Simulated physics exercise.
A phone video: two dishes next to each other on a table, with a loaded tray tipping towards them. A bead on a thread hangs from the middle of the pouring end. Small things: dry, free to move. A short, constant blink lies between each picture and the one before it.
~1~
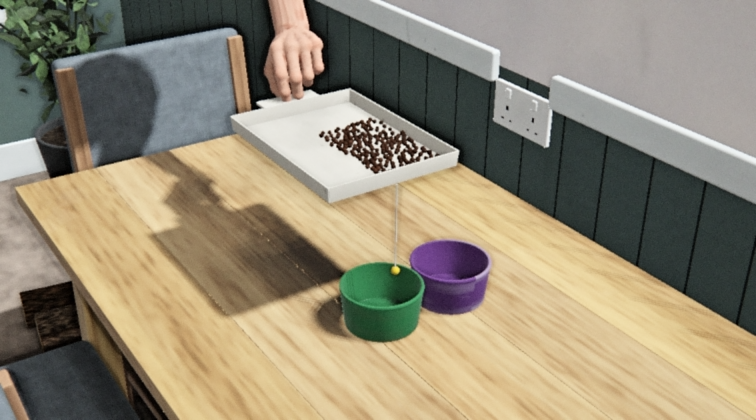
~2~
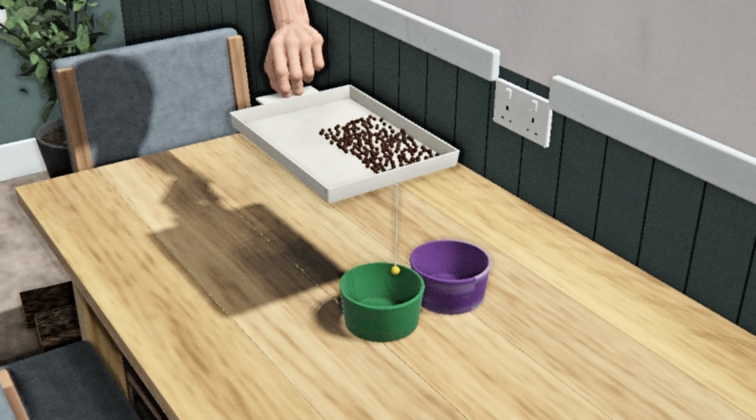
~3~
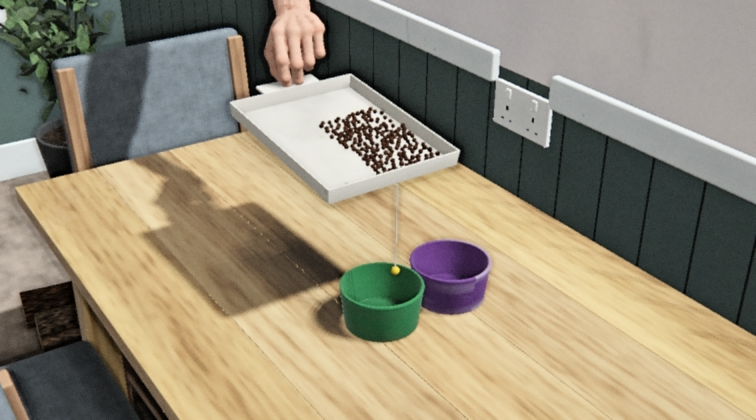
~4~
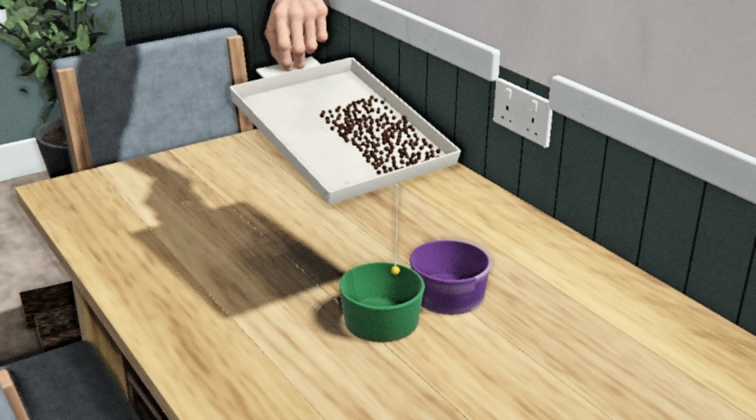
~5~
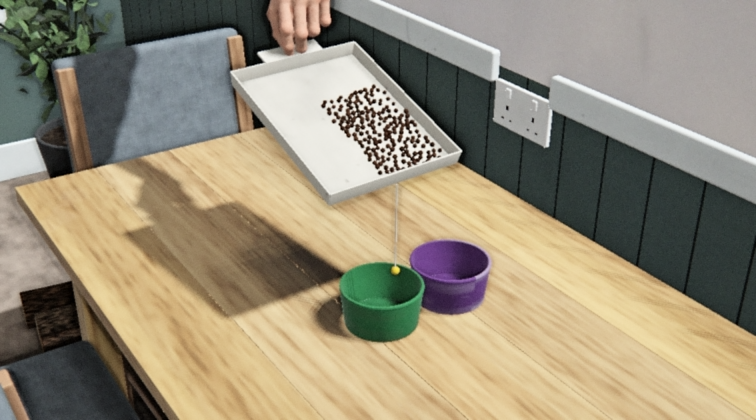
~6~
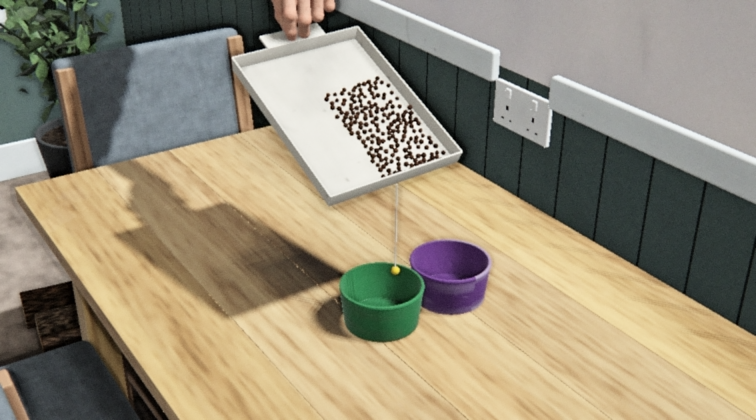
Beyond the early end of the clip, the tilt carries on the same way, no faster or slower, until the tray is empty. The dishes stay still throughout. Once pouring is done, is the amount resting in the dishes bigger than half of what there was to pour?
No, it is under half.
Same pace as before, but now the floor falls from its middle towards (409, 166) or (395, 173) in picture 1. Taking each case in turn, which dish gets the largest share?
Record: Try 1, the dish at the right; try 2, the dish at the right.
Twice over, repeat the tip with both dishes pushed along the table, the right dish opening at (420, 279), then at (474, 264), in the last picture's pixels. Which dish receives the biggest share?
For the two places in order: The leftward one, the leftward one.
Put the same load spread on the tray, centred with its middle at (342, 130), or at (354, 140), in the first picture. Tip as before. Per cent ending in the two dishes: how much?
Share in order: Roughly 20 %, 10 %.
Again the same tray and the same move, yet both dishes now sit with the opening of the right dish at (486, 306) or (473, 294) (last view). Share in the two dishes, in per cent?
First placement: 30 per cent; second placement: 80 per cent.
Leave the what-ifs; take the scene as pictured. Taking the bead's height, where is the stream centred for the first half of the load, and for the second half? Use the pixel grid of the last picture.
The leading part at (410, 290), the rest of it at (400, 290).
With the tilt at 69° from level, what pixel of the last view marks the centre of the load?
I'd mark the middle close to (403, 167).
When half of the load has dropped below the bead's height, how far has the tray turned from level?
Near 120 degrees.
Soon after the last picture, tray tipped steeply; nearly all on the tray; a stray few in the air.
A little later, tray tipped past a quarter turn; about half on the tray; a small part in the left dish; a small part outside both; about a third in the air.
Later still, tray tipped past a quarter turn; about a quarter in the left dish; most outside both.
By the end, tray tipped past a quarter turn; about a quarter in the left dish; none in the right dish; most outside both.
